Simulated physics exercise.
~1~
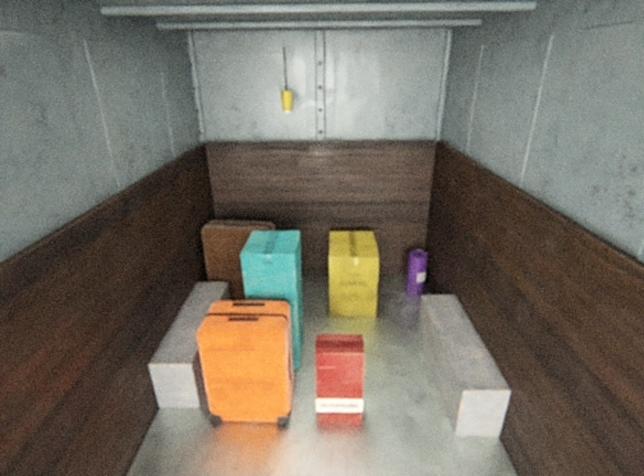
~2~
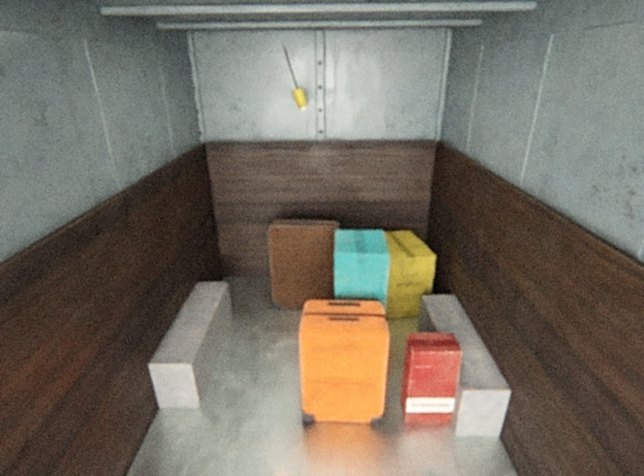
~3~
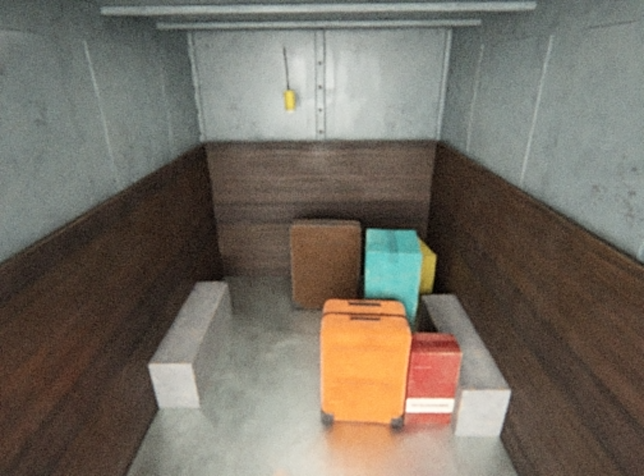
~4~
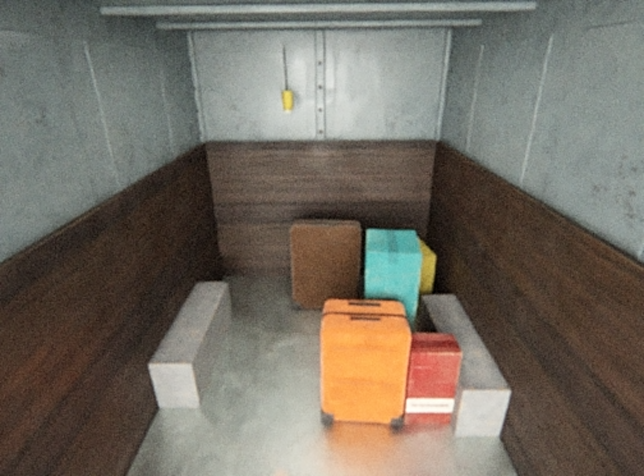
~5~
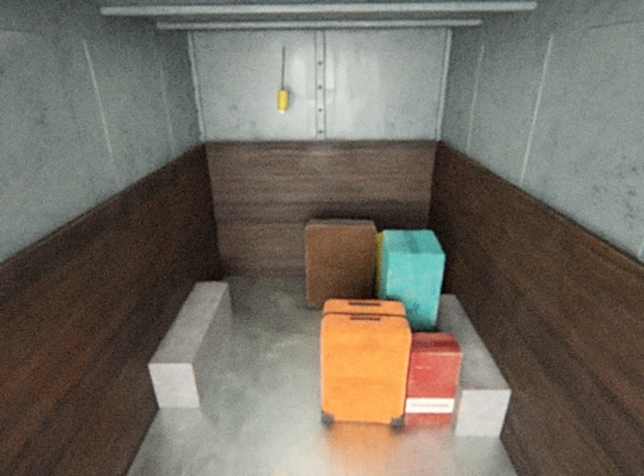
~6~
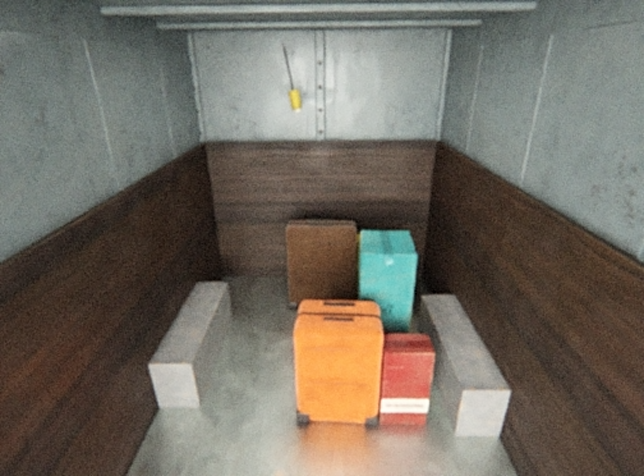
At first, an orange case, a red box, a turquoise box, a brown case, a yellow box and a purple canister stand upright between two pale wheel boxes in a van's load bay. The cases and boxes slide right while a small yellow object hanging at the far wall swings, and the canister drops out of view. The orange, turquoise and brown pieces edge farther right, then everything pauses. Next the turquoise box and brown case shift right again, nearly hiding the yellow box. Finally the visible load slides slightly left, ending upright and right of where it began, with the yellow box and canister out of sight.
